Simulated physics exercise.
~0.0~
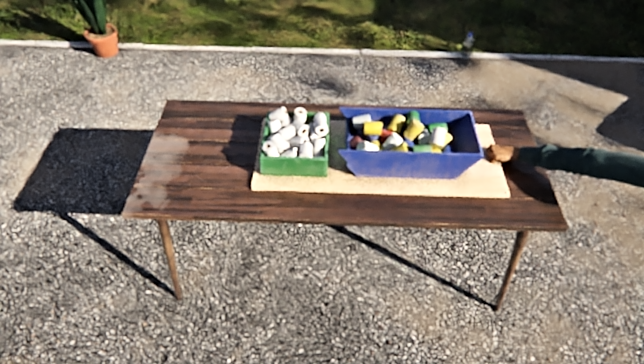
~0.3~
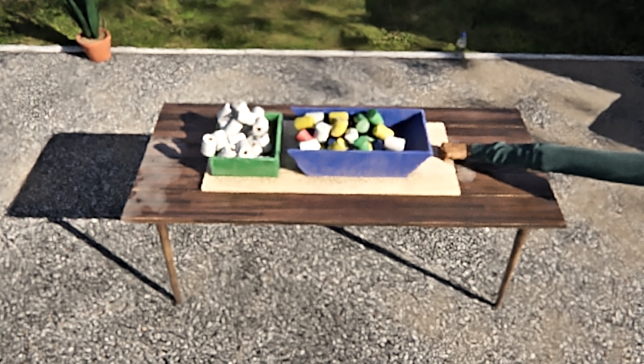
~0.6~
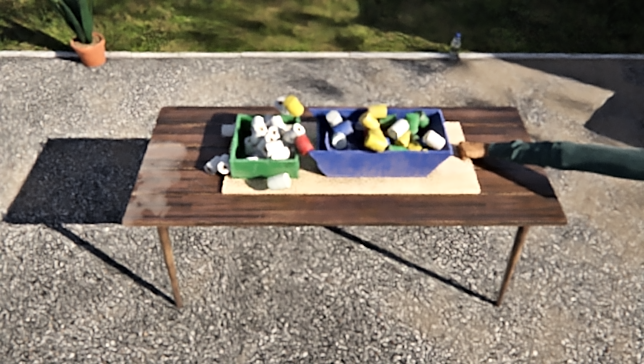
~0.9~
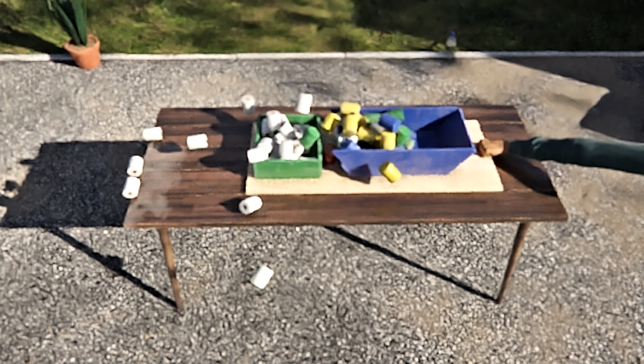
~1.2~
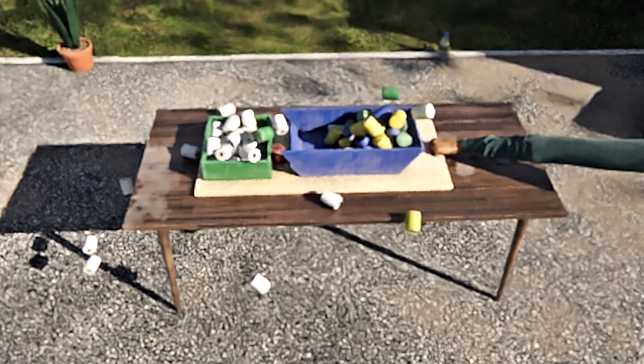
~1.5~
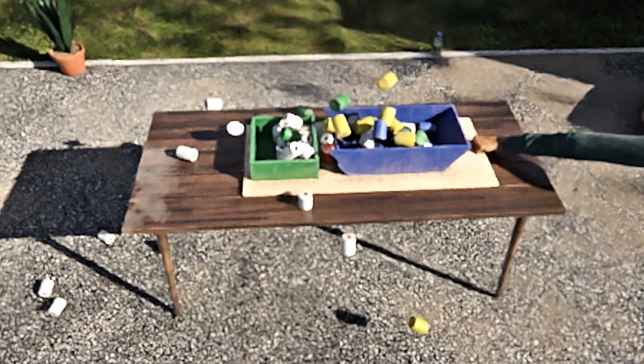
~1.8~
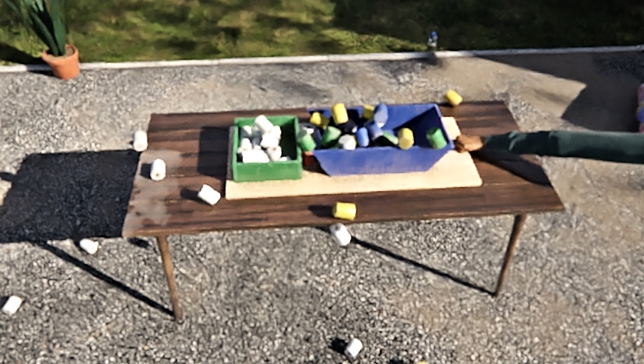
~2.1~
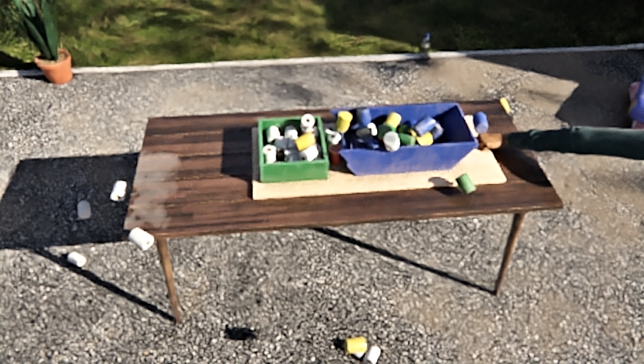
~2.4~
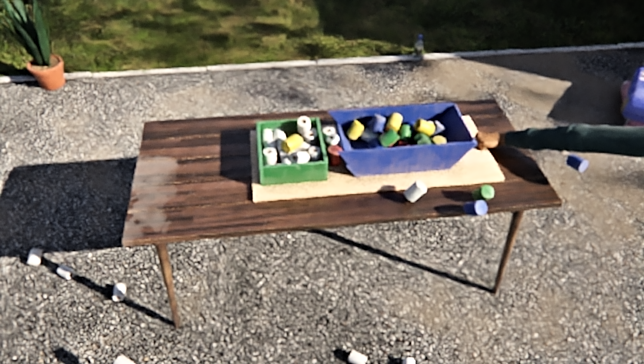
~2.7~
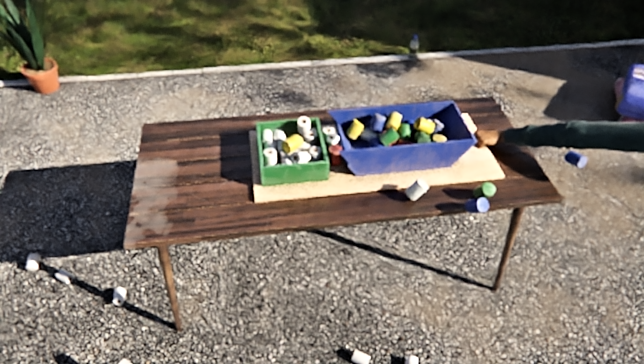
On an outdoor table, a hand shakes two crates sideways, spilling pieces until they stop.
